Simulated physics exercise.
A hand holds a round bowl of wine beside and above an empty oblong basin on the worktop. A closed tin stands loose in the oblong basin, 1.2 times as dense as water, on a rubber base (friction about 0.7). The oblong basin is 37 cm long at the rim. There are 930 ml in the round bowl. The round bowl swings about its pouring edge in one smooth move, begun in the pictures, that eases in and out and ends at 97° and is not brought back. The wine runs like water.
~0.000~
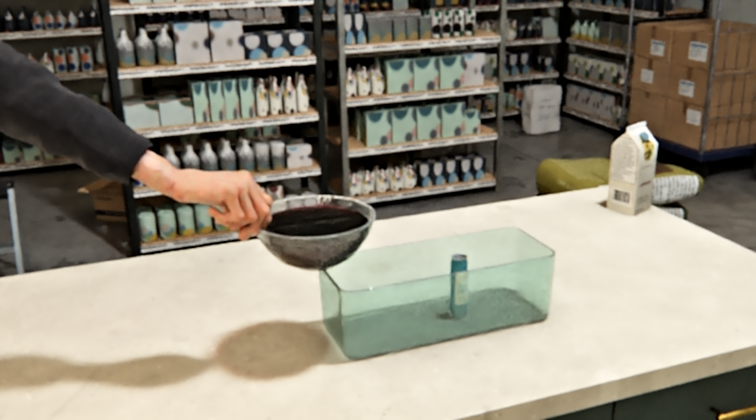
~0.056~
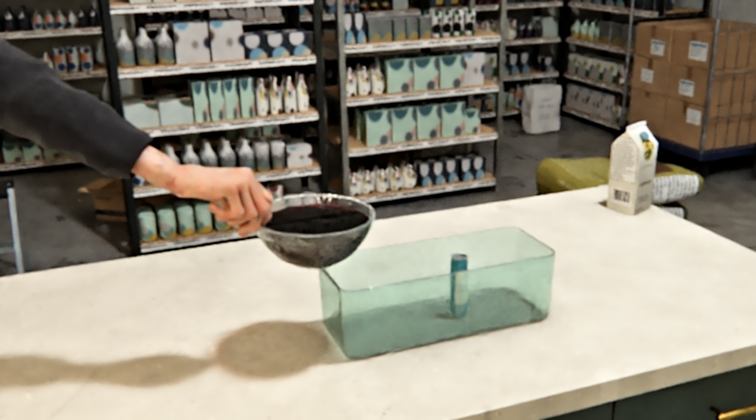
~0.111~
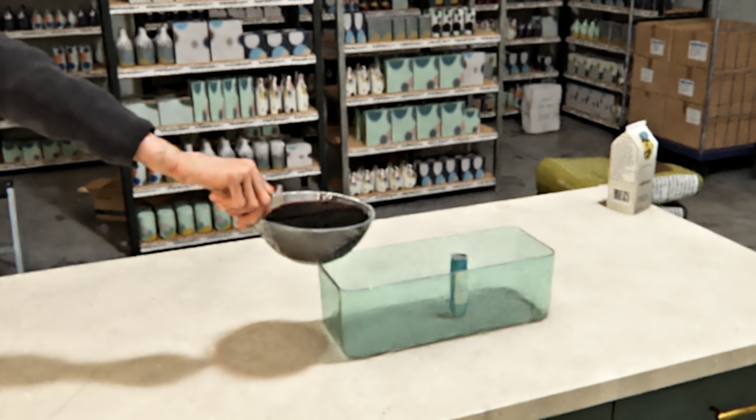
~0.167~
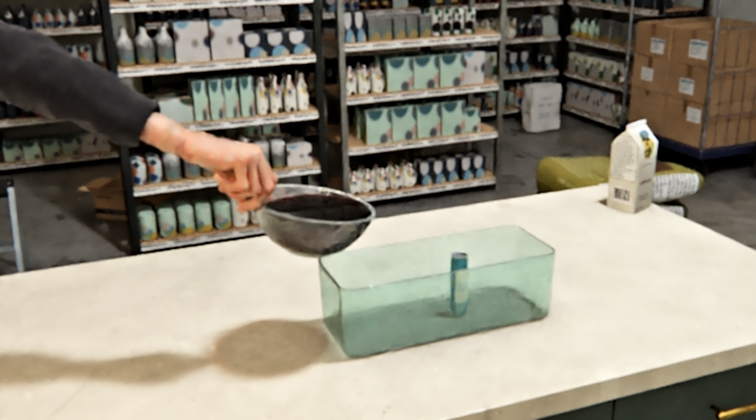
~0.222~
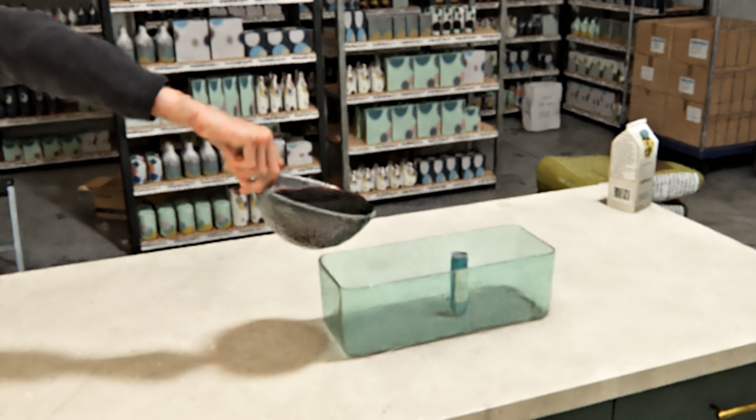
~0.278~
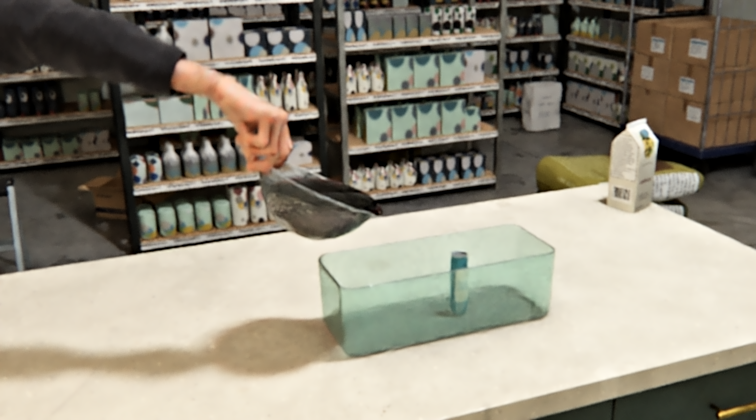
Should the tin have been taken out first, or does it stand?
The tin goes over.
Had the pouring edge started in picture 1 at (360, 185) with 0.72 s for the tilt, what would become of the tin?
Then it topples.
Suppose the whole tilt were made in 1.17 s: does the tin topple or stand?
The tin remains upright.
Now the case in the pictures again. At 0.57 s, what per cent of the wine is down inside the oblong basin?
Some 24 per cent.
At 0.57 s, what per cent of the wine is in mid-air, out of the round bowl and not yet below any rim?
About 54 per cent.
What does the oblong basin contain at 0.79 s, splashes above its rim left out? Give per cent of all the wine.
Near 92 in a hundred.
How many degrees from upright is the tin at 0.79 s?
Near 5° from upright.
After 0.57 s the tilt is 83° and 21 per cent is still to pour; the tin stands where it began.
After 0.79 s the tilt is 97° and 0 per cent is still to pour; the tin leans 5°.
After 1.01 s the tilt is 97° and 0 per cent is still to pour; the tin leans 16°.
After 1.26 s the tilt is 97° and 0 per cent is still to pour; the tin lies on its side.
In the end the tin lies on its side.
